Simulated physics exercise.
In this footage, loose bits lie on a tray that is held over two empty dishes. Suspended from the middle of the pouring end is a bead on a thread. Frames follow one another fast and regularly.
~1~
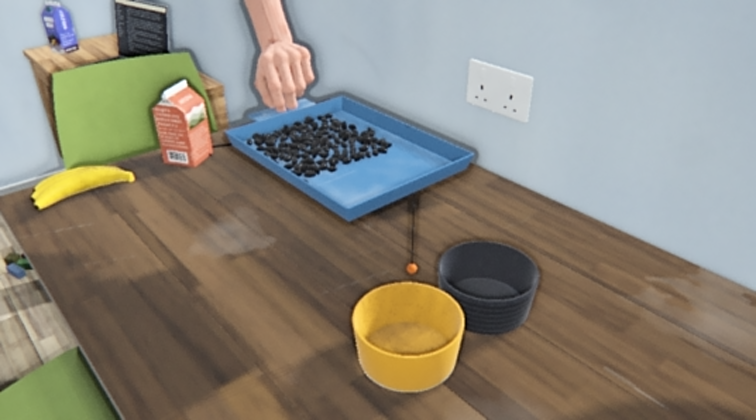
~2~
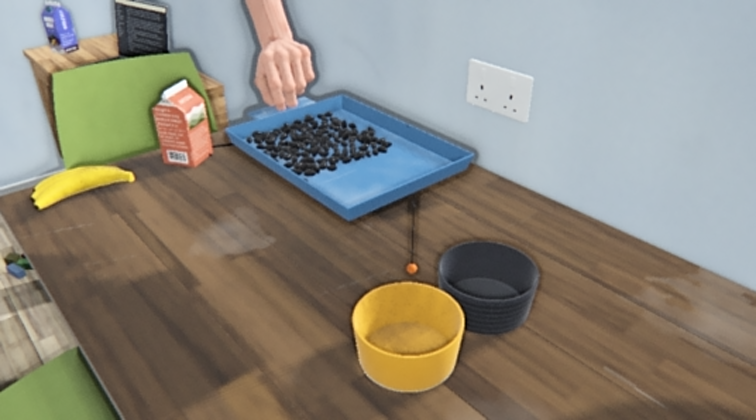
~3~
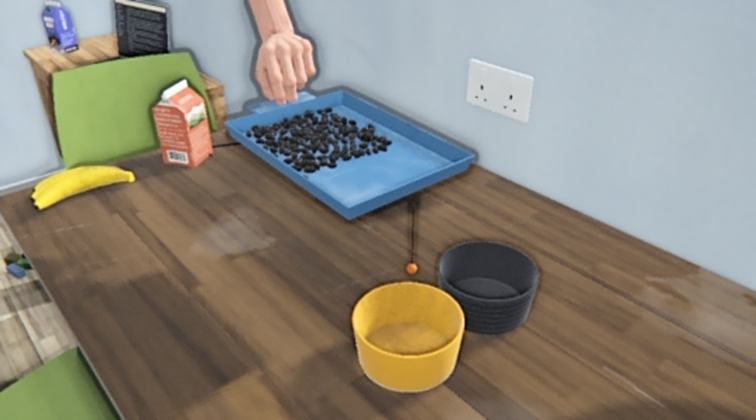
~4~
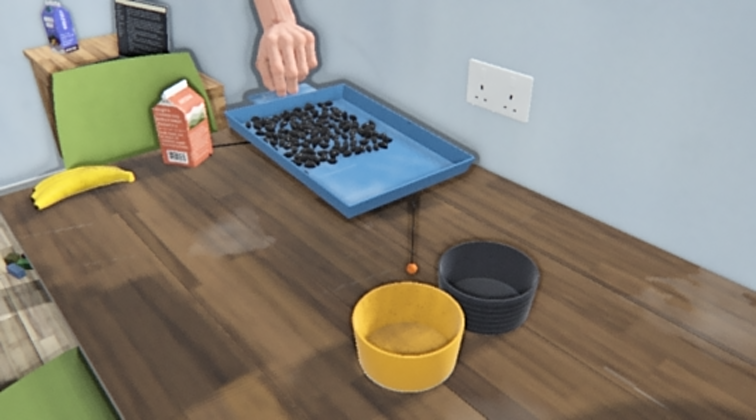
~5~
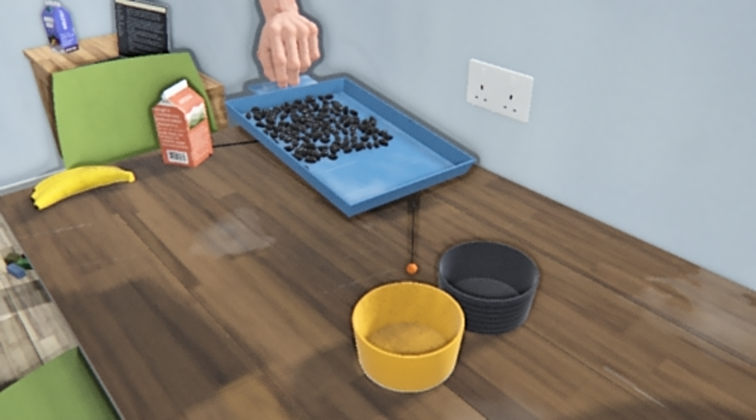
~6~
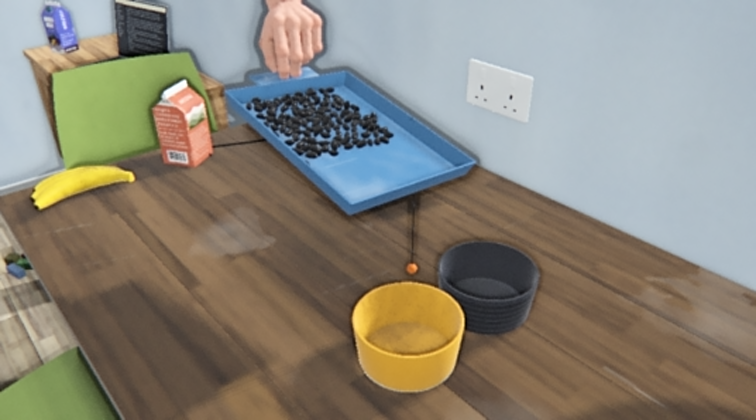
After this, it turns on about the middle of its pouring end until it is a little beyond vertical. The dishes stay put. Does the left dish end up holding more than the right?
No.
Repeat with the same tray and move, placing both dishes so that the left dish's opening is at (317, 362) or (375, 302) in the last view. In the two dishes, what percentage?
Roughly 10 per cent the first time and 90 per cent the second.
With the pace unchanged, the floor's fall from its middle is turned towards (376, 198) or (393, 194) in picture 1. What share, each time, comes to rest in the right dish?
Shares: About 0 in a hundred, then about 10 in a hundred.
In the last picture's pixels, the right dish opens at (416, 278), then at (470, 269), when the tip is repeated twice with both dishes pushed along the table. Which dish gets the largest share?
Try 1 - the dish at right; try 2 - the dish at right.
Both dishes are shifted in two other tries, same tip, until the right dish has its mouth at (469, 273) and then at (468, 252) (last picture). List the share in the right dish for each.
100 and 90 in a hundred.
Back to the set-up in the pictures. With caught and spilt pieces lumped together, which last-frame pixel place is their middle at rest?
Somewhere close to (483, 301) in the last picture.
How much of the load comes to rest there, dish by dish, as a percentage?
For the left dish 10 %, for the right dish 90 %.
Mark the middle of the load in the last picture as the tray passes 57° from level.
Look about (422, 147) in the last picture.
Shortly afterwards, tray tipped steeply; the whole lot on the tray.
Next, tray tipped right over; near half on the tray; only a few in the left dish; near a quarter in the right dish; only a few outside both; near a quarter in the air.
Some moments later, tray tipped past a quarter turn; a little in the left dish; the bulk in the right dish; a little outside both.
In the end, tray tipped past a quarter turn; a little in the left dish; the bulk in the right dish; a little outside both.
